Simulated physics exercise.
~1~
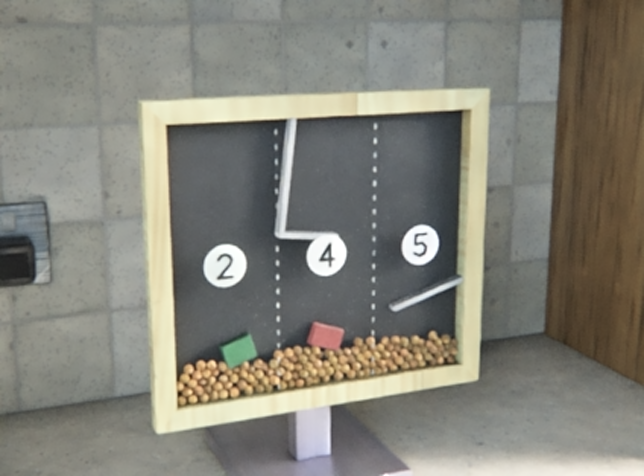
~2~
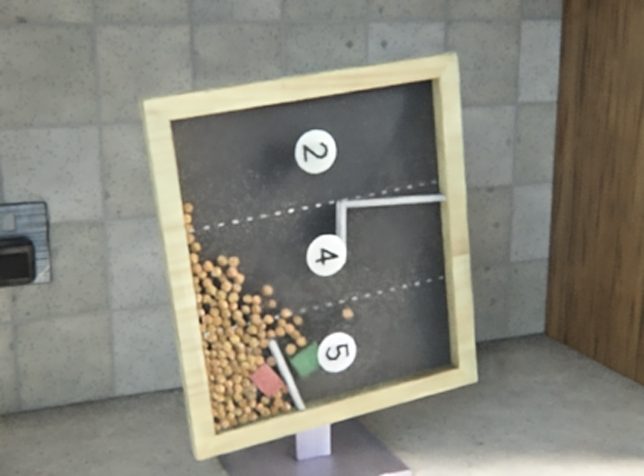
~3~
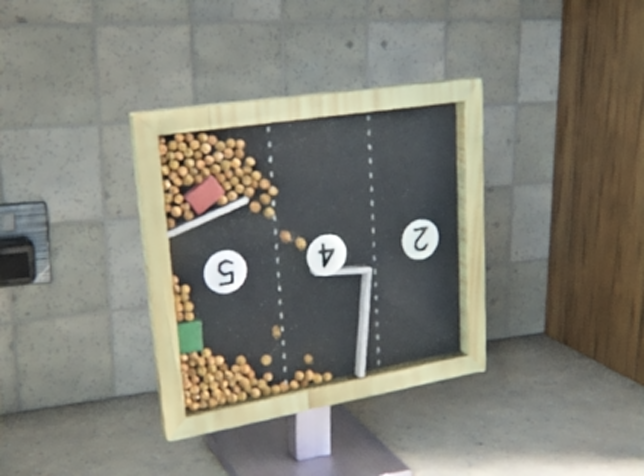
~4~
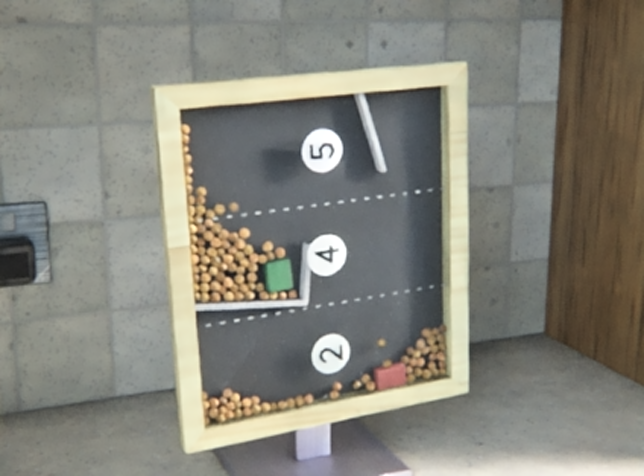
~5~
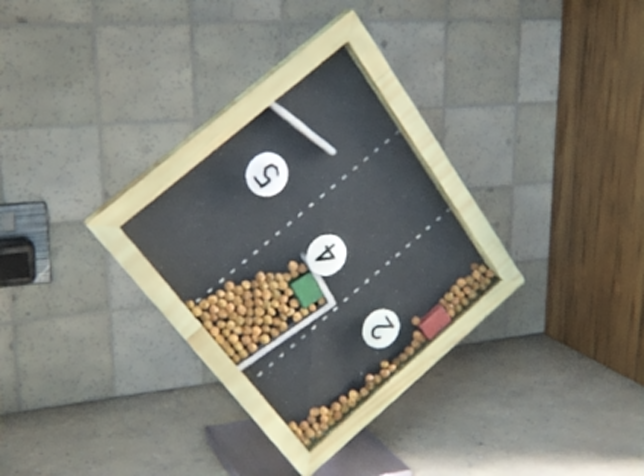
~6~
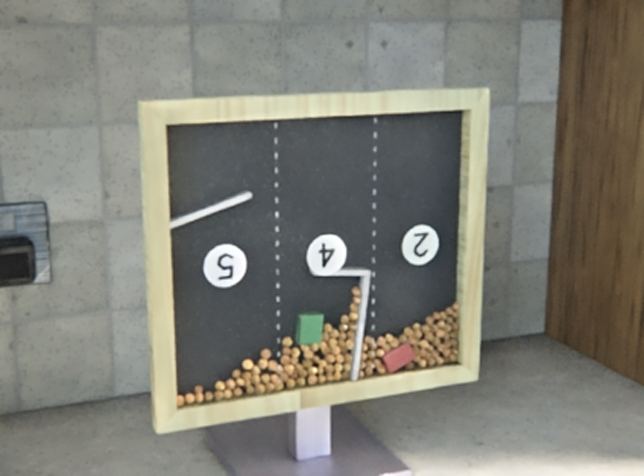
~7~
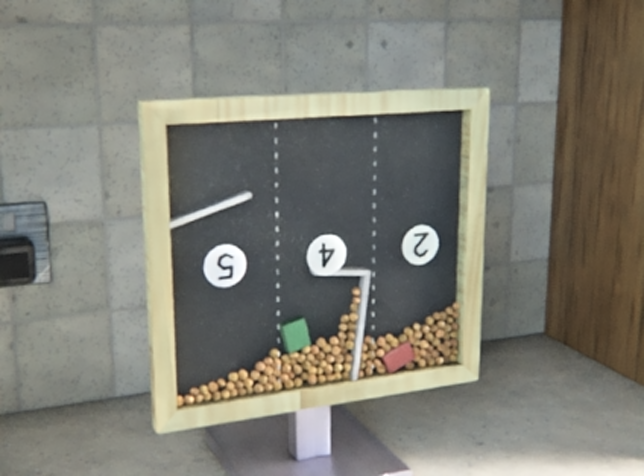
We see a framed box of wooden beads with a green and a red block turn clockwise through three quarter turns, then swing back a quarter turn to rest upside down, the beads settled along the bottom, the green block in strip four and the red in strip two.
